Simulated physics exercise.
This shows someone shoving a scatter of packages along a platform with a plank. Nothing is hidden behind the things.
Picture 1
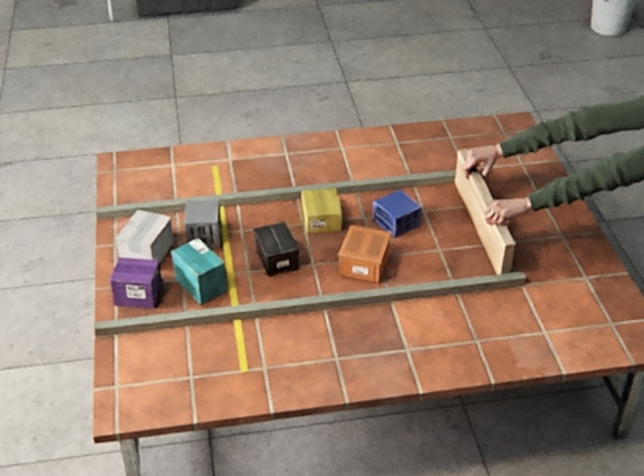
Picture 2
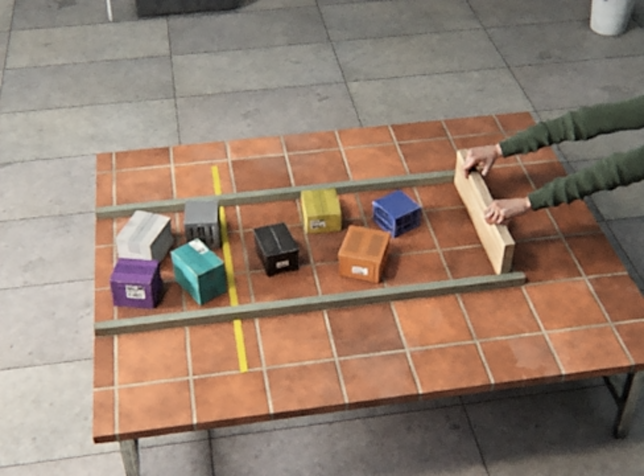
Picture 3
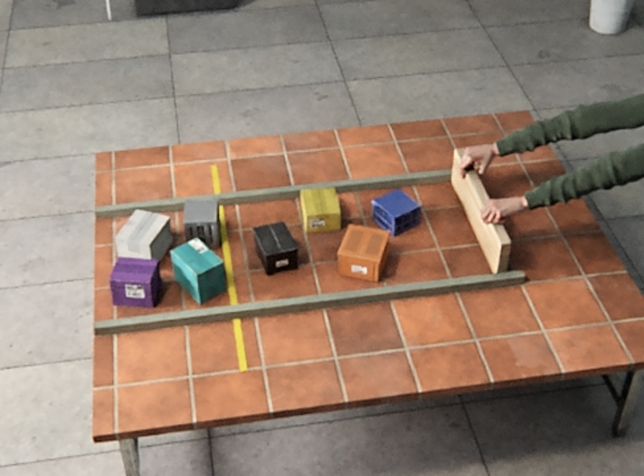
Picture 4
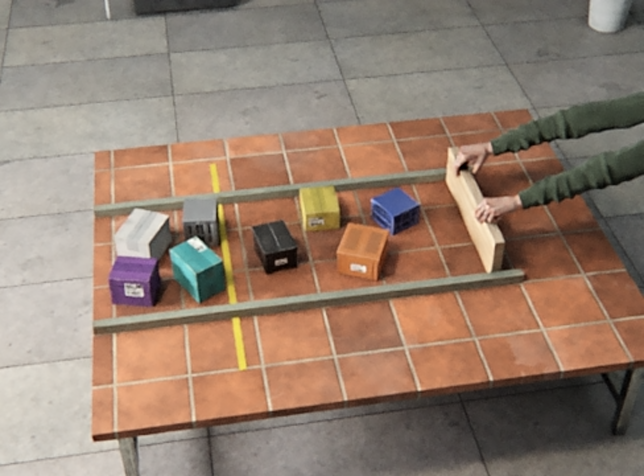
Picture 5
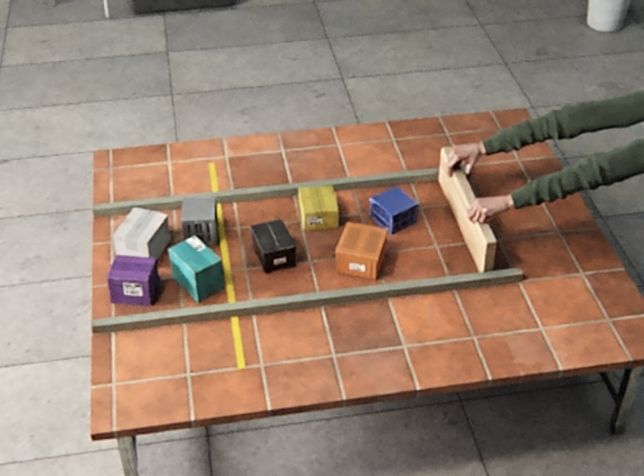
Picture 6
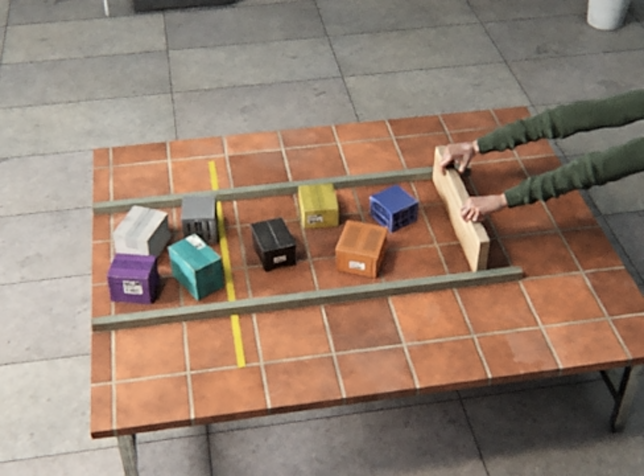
In this clip, a person's hands slide a wooden plank slowly leftward a short way between two rails on a tiled table, while the scattered colourful boxes near a yellow tape line stay essentially still, untouched by the plank.
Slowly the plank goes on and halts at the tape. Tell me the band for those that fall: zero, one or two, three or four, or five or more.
The number that fall off is zero.
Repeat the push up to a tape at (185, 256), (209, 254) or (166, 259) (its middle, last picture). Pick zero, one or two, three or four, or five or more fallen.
For each place: Either one or two; 1 or 2; 3 or 4.
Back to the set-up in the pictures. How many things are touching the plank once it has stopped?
It touches 2.
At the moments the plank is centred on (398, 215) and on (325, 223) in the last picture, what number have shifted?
1 and 4.
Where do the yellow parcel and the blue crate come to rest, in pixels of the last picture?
The yellow parcel stops around (169, 220); the blue crate around (205, 225).
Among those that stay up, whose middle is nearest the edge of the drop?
The white box.
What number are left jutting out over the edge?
That would be 2.
Soon after, none off yet; purple parcel at rest near (134, 279); white box at rest near (143, 236); turquoise parcel at rest near (196, 267).
After that, none off yet; purple parcel at rest near (134, 279); white box displaced a little near (135, 238); turquoise parcel moving near (193, 268).
In the end, the number that fall off is zero.
